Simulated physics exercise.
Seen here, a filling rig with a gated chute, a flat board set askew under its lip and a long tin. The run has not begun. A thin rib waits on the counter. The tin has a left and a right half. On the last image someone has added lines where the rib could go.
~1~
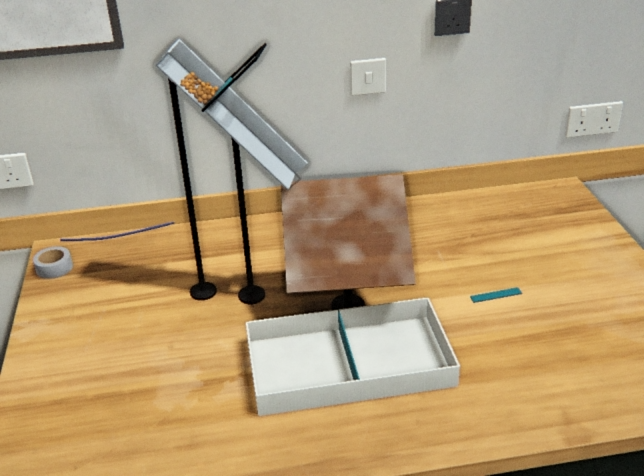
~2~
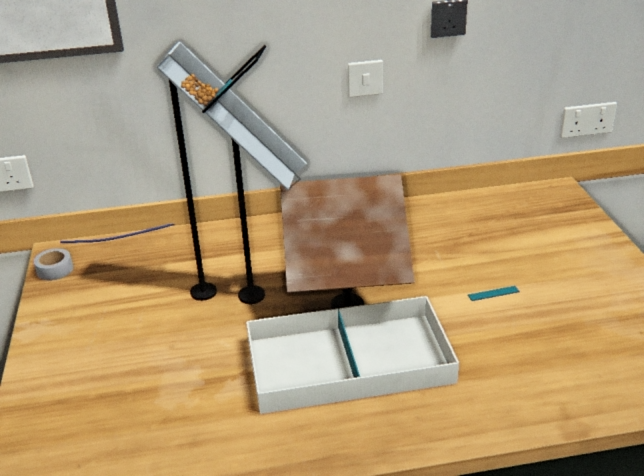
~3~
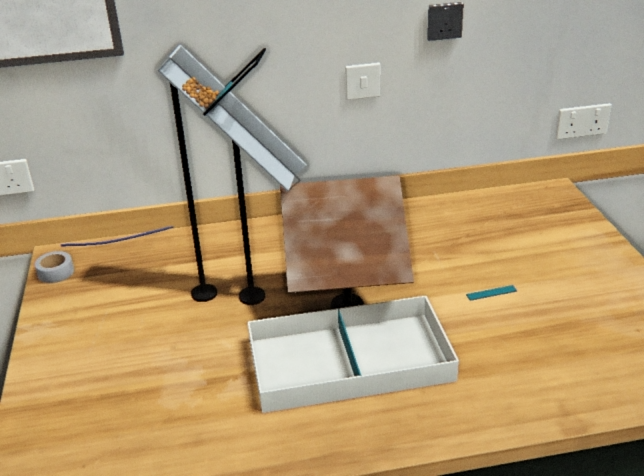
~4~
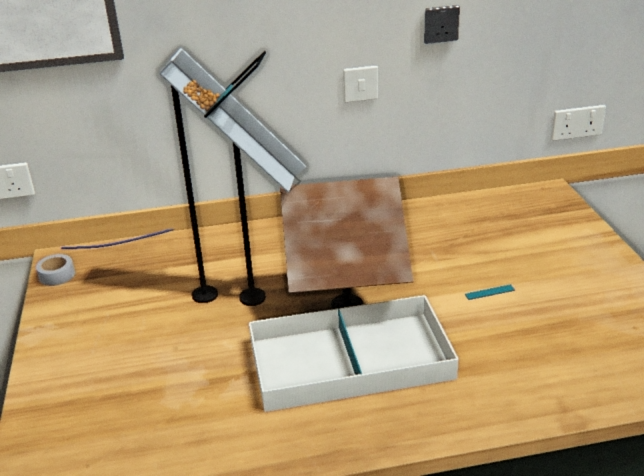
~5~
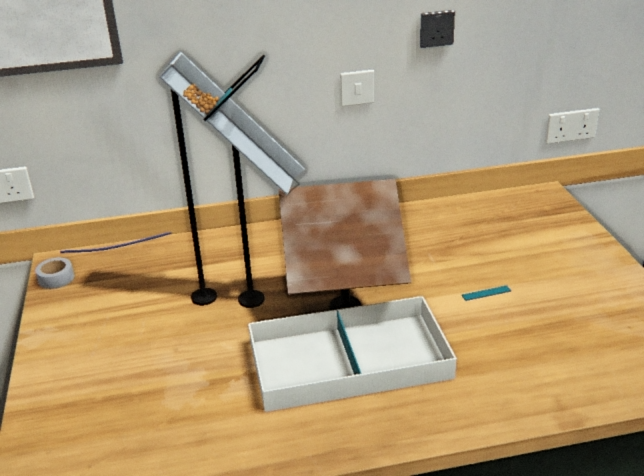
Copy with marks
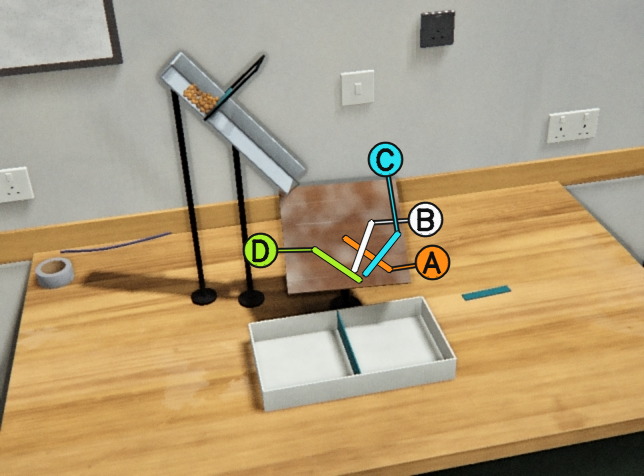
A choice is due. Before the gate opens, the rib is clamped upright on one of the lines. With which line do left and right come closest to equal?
Choose B.
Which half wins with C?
Right.
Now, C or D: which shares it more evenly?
C it is.
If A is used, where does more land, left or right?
The right half.
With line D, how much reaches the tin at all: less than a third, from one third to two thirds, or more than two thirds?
More than two thirds.
On the marked copy, line A from (345, 238) to (389, 269); line B from (371, 222) to (354, 270); line C from (397, 233) to (365, 273); line D from (314, 249) to (359, 280).
For line A, of what is caught, about a tenth in the left half, the larger part in the right.
For line B, of what is caught, roughly two thirds in the left half, roughly a third in the right.
For line C, of what is caught, roughly a quarter in the left half, the larger part in the right.
For line D, of what is caught, just a few in the left half, almost all in the right.
